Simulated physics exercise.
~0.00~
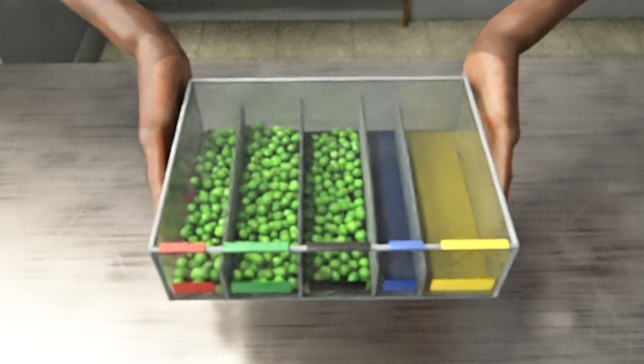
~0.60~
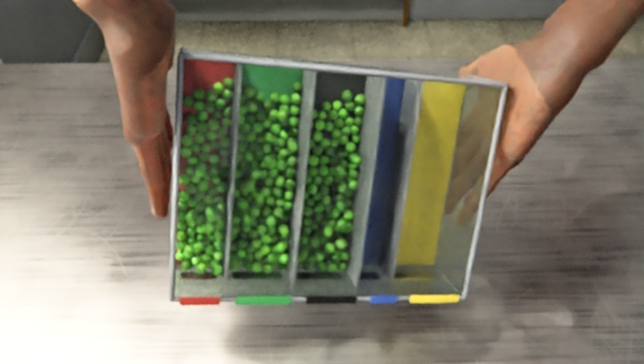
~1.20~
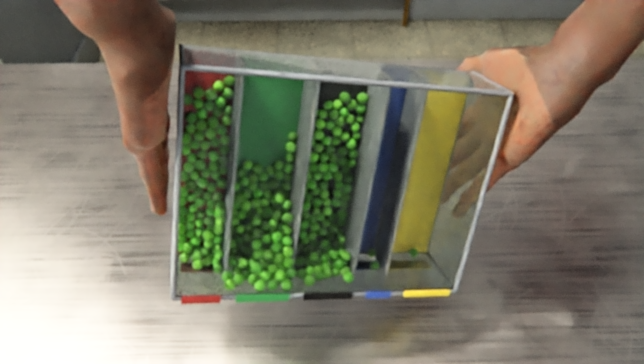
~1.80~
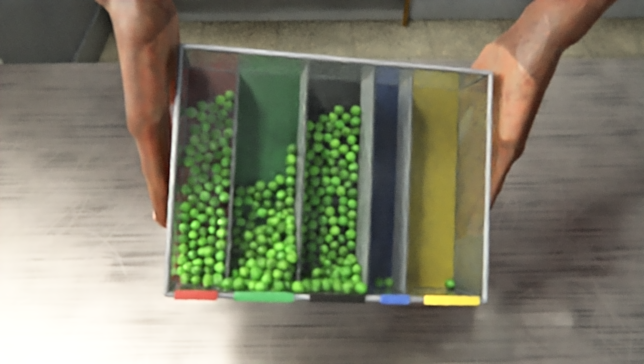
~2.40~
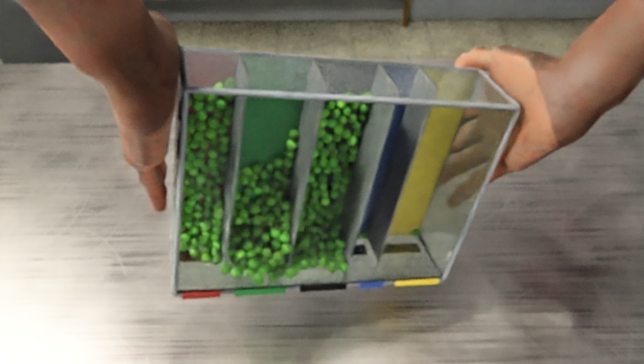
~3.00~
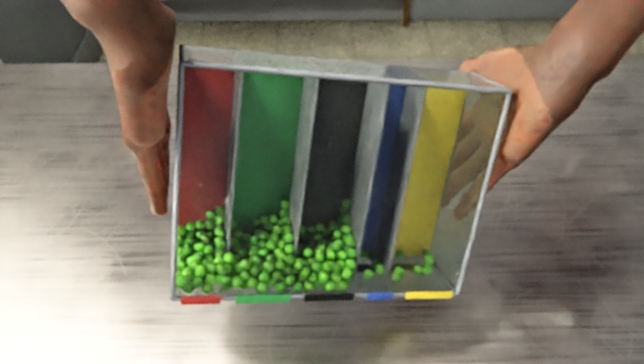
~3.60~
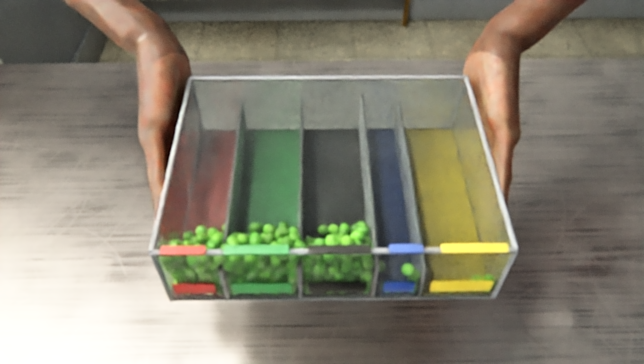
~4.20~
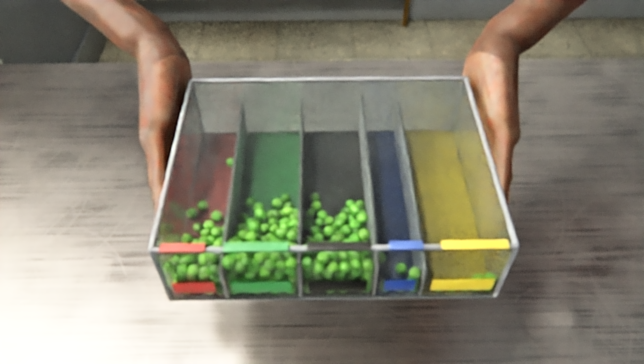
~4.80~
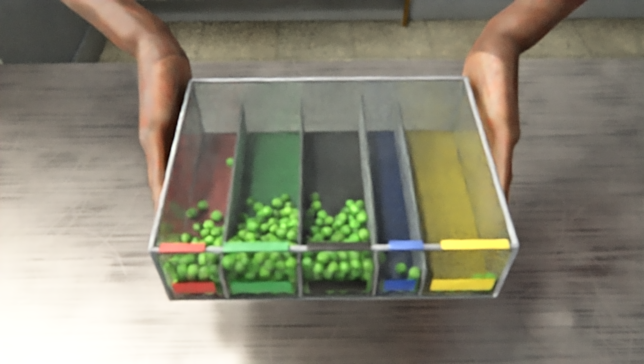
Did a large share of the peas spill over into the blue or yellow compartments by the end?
No, only a few peas ended up in the blue and yellow compartments. Nearly all of them rested in the red, green and black ones.
